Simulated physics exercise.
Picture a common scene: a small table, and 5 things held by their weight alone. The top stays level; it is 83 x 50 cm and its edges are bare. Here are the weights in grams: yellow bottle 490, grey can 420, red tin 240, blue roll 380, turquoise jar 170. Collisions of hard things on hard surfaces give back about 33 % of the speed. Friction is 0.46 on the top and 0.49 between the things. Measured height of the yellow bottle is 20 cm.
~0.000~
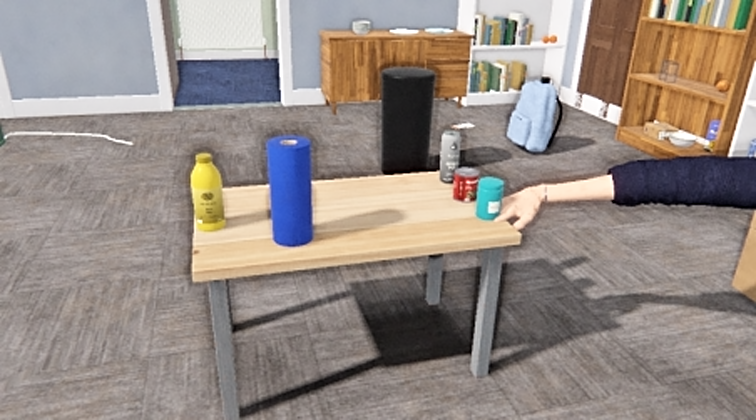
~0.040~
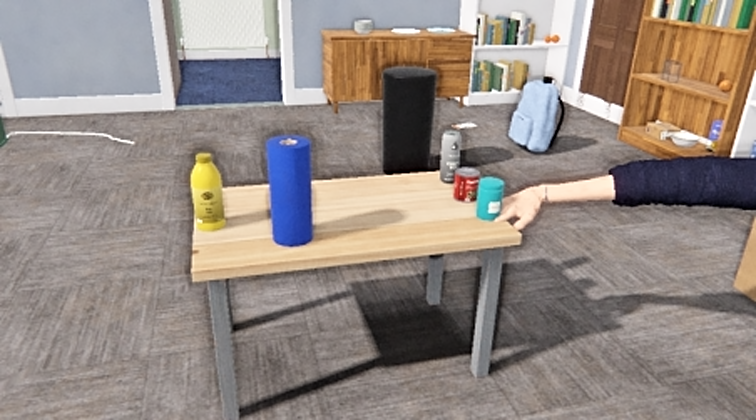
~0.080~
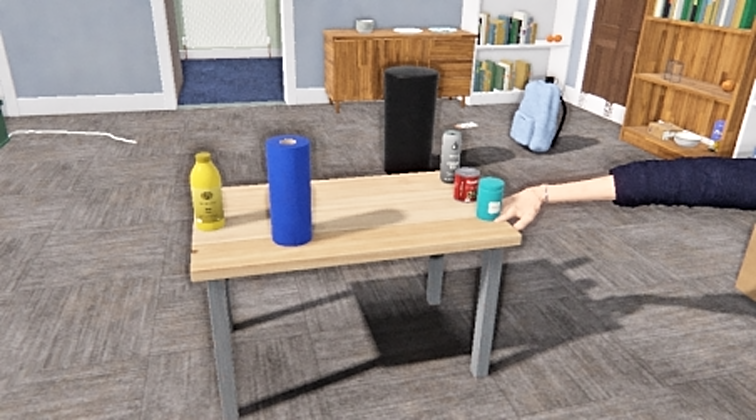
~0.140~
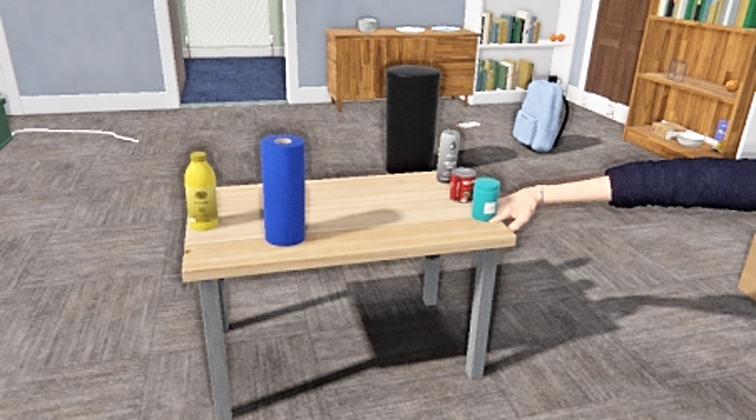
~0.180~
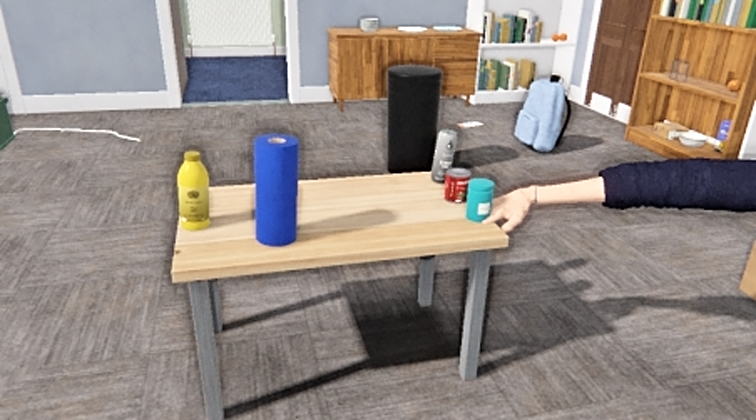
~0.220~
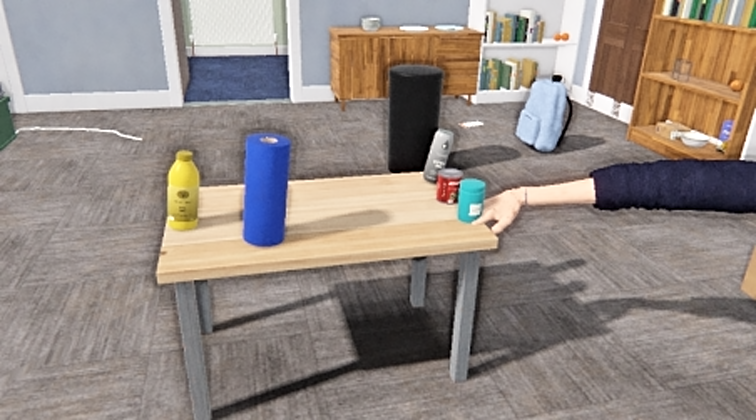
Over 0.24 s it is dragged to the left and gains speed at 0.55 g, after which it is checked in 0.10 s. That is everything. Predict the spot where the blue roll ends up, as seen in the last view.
It finishes at about (118, 233).
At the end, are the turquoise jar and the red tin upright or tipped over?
The turquoise jar stays upright; the red tin stays upright.
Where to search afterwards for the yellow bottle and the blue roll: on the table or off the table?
Well, the yellow bottle is out of bounds, and the blue roll is still in bounds.
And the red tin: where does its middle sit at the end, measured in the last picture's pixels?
Around (377, 192).
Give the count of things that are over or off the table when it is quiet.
I make it 3.
After 0.42 s, table shifted 22 cm; grey can now off the table; blue roll leaning 5° near (201, 196); yellow bottle leaning 8°.
After 0.62 s, table shifted 22 cm; yellow bottle now off the table; blue roll leaning 33° near (160, 197); turquoise jar slid 6 cm.
After 0.82 s, table shifted 22 cm; blue roll on its side near (117, 234); turquoise jar slid 6 cm; red tin slid 6 cm.
After 1.02 s, table shifted 22 cm; blue roll on its side near (118, 233); turquoise jar slid 6 cm; red tin slid 6 cm.
By the end (1.3 s), off the table, yellow bottle and grey can; tipped over on the table, blue roll; not toppled but over 5 cm from the start, red tin and turquoise jar. Seen from the same camera at the end, blue roll near (118, 233).
